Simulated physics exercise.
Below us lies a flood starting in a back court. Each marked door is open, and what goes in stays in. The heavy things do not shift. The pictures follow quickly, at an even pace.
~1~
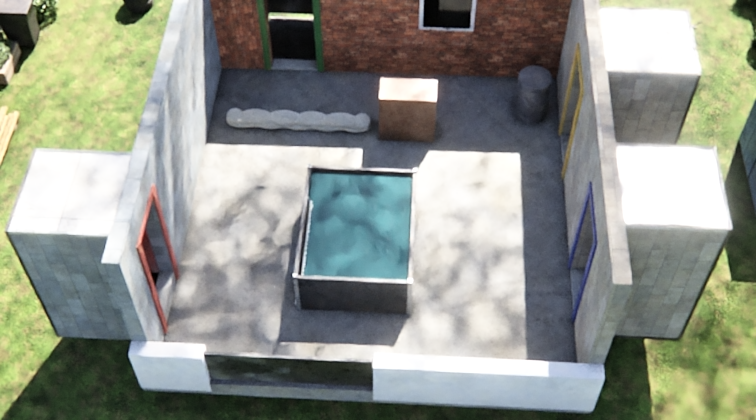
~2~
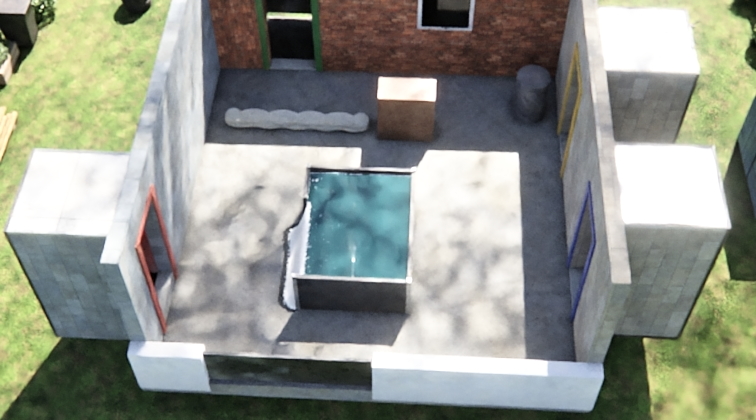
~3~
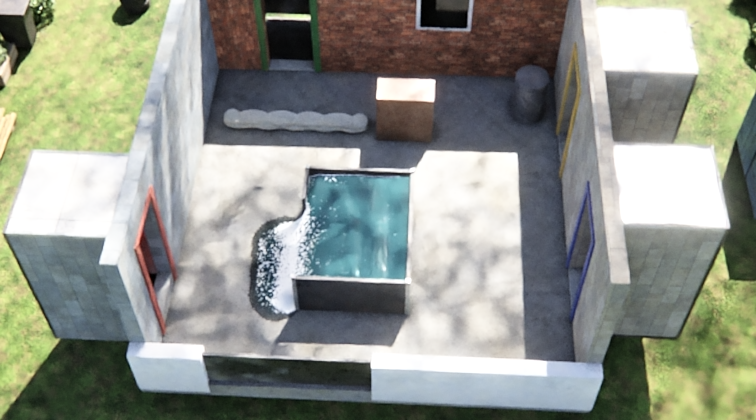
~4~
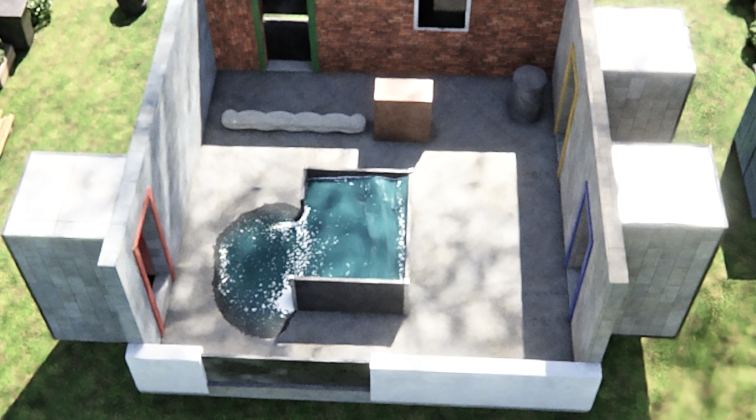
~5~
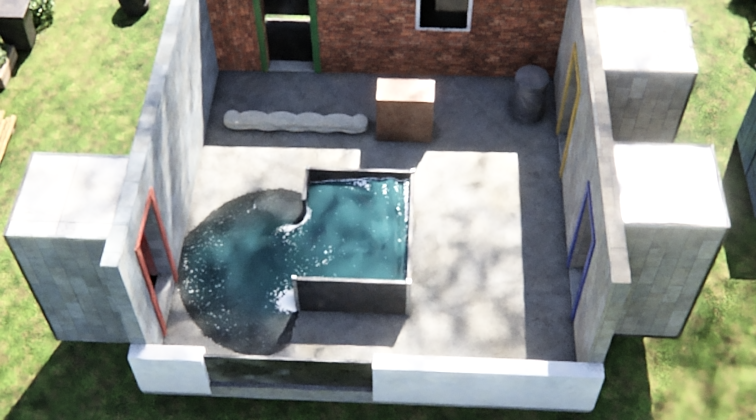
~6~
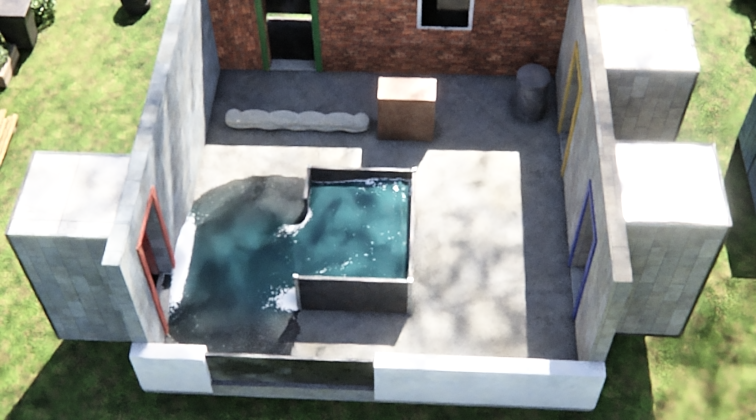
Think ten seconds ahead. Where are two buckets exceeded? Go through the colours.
In the end: The green door stays under that; the yellow door stays under that; the blue door takes more than that; the red door takes more than that.
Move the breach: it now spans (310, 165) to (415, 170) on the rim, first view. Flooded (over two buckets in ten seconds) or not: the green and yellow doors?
Green door lets more in; yellow door is over.
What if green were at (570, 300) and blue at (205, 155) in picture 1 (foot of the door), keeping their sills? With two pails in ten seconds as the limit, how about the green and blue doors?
The green door floods, the blue door takes more.
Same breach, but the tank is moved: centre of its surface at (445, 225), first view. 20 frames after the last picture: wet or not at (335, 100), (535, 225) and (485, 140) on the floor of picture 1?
In turn: Free of water, free of water, no water.
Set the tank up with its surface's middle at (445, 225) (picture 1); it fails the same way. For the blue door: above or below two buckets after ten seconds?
Then: The blue door takes less.
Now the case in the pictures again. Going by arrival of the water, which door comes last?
Last comes the one in yellow.
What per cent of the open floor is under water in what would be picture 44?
Near 85 in a hundred.
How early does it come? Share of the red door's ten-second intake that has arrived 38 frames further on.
About 100 per cent.
A moment on, water covers 20 % of the floor; the green door not reached, the yellow door not reached, the blue door not reached, the red door over two buckets in.
Next, water covers 25 % of the floor; the green door not reached, the yellow door not reached, the blue door not reached, the red door far over two buckets in.
Then, water covers 55 % of the floor; the green door wet at the sill, nothing in, the yellow door not reached, the blue door not reached, the red door far over two buckets in.
Later, water covers 85 % of the floor; the green door under two buckets in, the yellow door wet at the sill, nothing in, the blue door over two buckets in, the red door far over two buckets in.
In the end, water covers 95 % of the floor; the green door under two buckets in, the yellow door under two buckets in, the blue door over two buckets in, the red door far over two buckets in.
